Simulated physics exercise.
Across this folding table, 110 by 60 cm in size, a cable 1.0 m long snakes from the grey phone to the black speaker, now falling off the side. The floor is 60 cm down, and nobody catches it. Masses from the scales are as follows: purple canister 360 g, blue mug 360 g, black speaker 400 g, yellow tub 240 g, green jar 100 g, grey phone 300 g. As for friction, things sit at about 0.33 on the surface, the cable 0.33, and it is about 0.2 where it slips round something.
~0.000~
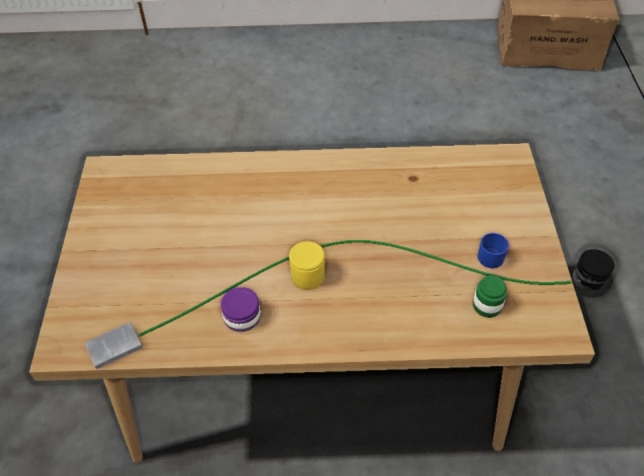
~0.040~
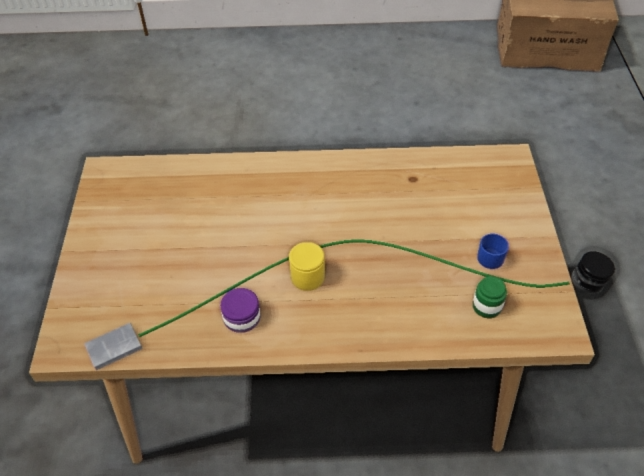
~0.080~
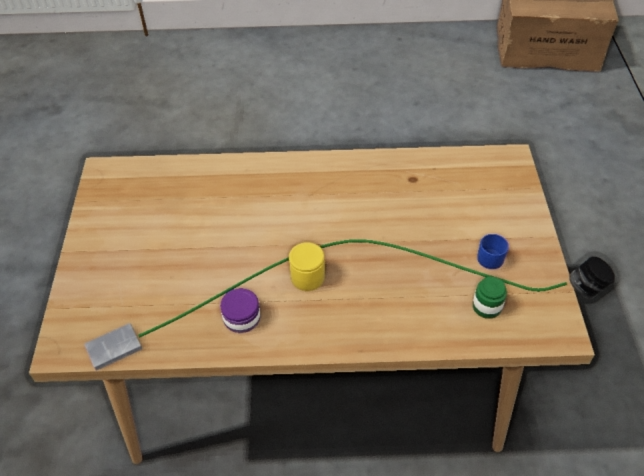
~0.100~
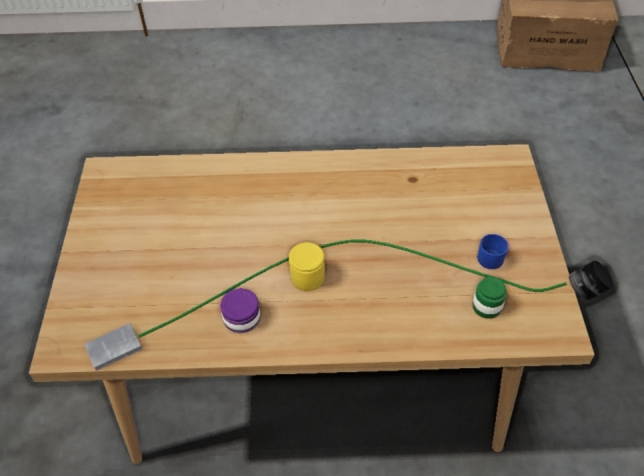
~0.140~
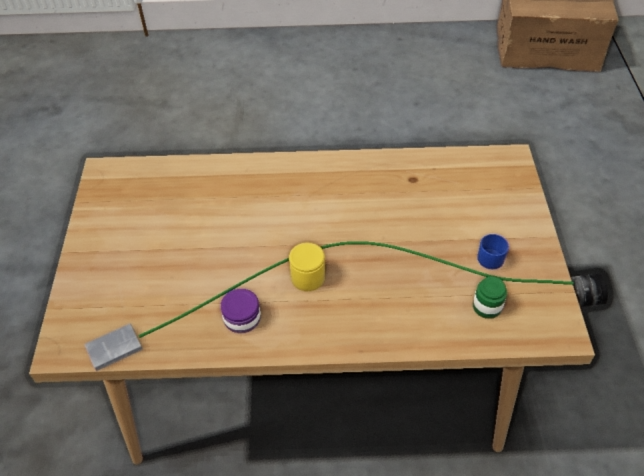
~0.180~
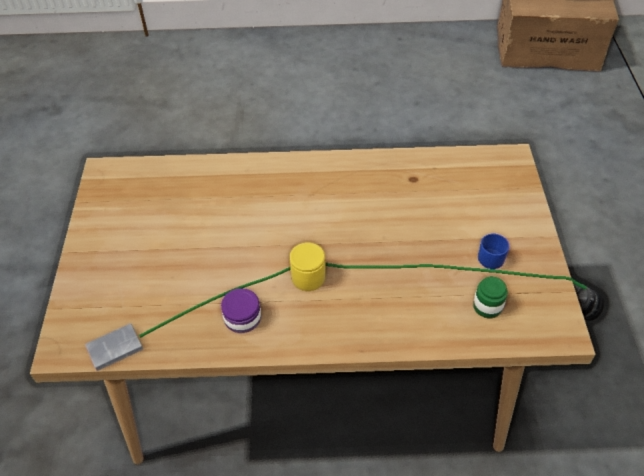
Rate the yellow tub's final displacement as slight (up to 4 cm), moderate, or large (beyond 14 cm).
Moderate.
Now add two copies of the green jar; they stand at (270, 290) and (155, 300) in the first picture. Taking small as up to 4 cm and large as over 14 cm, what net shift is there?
Taking them in that order, the first shows a medium amount of movement and the second shows only a little movement.
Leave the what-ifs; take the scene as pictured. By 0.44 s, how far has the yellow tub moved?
The yellow tub is 8 cm out of place.
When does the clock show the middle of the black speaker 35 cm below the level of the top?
At 0.70 s.
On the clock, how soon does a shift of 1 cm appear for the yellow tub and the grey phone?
Yellow tub 0.22 s, grey phone 0.22 s.
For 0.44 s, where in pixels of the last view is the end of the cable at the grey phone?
At about pixel (203, 312).
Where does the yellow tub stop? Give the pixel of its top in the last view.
Roughly (321, 288).
At 0.4 s, the cable's tail end at (203, 312); yellow tub 8 cm off its start, grey phone 13 cm off its start, black speaker over the edge.
At 0.7 s, the cable's tail end at (250, 301); yellow tub 9 cm off its start, grey phone 24 cm off its start, black speaker over the edge.
At 0.9 s, the cable's tail end at (296, 284); yellow tub 9 cm off its start at (321, 288), grey phone 34 cm off its start at (271, 282), black speaker over the edge.
At 1.2 s, the cable's tail end at (376, 277); yellow tub 9 cm off its start, grey phone 50 cm off its start, black speaker over the edge.
At 2.4 s, the cable's tail end at (393, 276); yellow tub 9 cm off its start at (321, 288), grey phone 54 cm off its start at (370, 273), black speaker over the edge, purple canister 7 cm off its start at (273, 305).
